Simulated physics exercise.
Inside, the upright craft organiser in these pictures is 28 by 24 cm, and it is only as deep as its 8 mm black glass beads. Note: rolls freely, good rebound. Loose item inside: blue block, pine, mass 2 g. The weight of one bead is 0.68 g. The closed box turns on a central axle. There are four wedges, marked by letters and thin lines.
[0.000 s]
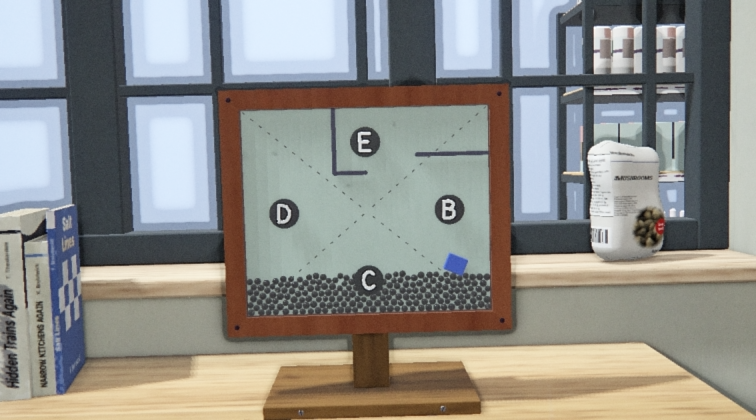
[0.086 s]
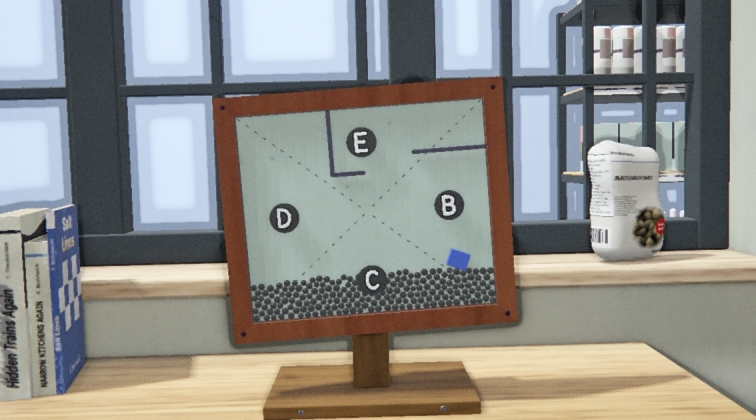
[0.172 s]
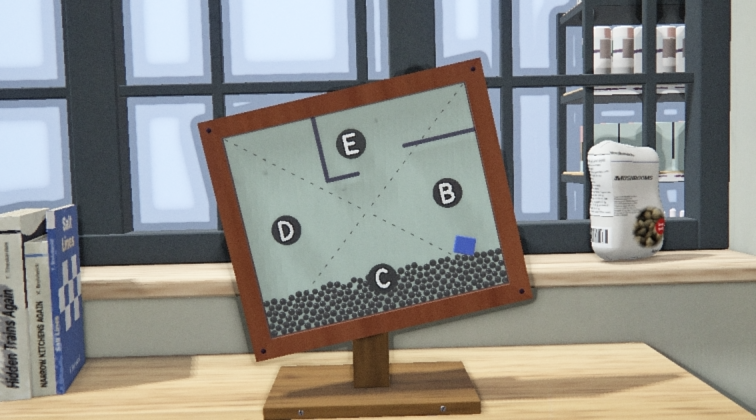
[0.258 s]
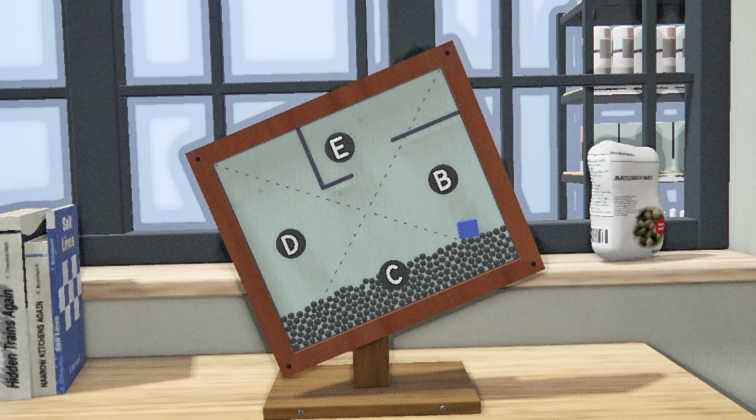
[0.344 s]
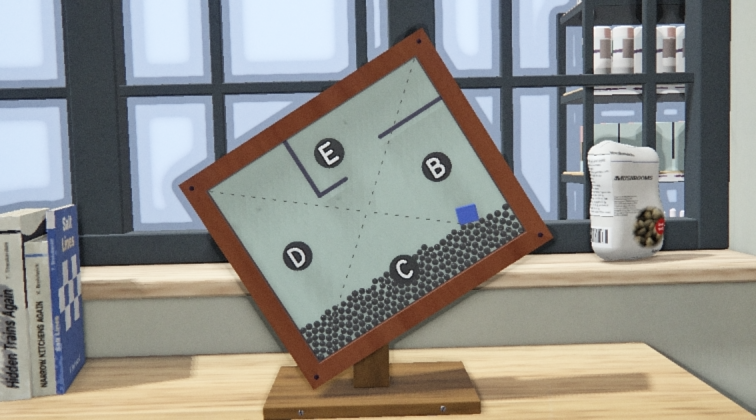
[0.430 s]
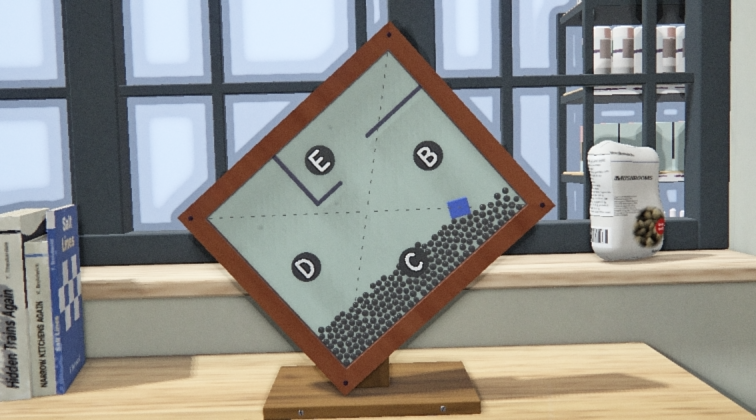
On a wooden desk by a window, a red-framed clear box on a stand turned steadily anticlockwise to a steep tilt, while the dark beads and the blue block inside tilted along with it.
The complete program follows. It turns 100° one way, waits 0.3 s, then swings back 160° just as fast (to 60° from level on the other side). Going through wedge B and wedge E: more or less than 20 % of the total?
B more, E less than 20 %.
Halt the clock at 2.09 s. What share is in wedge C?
About 30 % of the load.
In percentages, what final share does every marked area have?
Wedge B: 50; wedge C: 50; wedge D: 0; wedge E: 0.
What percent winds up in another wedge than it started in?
Something near 55 per cent end up elsewhere.
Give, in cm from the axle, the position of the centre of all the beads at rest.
It lies close to 2 centimetres left and 10 centimetres below.
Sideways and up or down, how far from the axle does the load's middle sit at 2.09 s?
Offset: Approx. 8 cm left, 8 cm below.
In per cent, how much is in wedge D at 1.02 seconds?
Some 80 per cent.
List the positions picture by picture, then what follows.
The first picture shows level; about 200 beads; beads centred (369, 293); top one (402, 274); blue block (456, 264) tilted 23°; B (449, 209), C (369, 280), D (284, 214), E (365, 142).
The second picture shows turned 3° anticlockwise; beads centred (373, 293); top one (450, 270).
The third picture shows turned 12° anticlockwise; beads centred (385, 291); top one (498, 252); wall ends (358, 174), (404, 146).
The fourth picture shows turned 21° anticlockwise; beads centred (399, 287); top one (503, 229); blue block (468, 229) tilted 8°.
The fifth picture shows turned 31° anticlockwise; beads centred (409, 282); top one (506, 207).
The sixth picture shows turned 41° anticlockwise; beads centred (413, 280); top one (505, 191); blue block (459, 208) tilted 15°; B (428, 156), C (414, 262), D (306, 267), E (320, 160).
After 1.02 s, it stands 100° anticlockwise; the beads' middle is 4 cm right of and 11 cm below the centre; C 20 %, D 80 %.
After 2.09 s, it stands 20° anticlockwise; the beads' middle is 8 cm left of and 8 cm below the centre; C 30 %, D 70 %.
After 2.86 s, it stands 60° clockwise; the beads' middle is 4 cm left of and 9 cm below the centre; B 35 %, C 65 %.
All still by 3.9 s, it stands 60° clockwise; B 50 %, C 50 %, D 0 %, E 0 %.
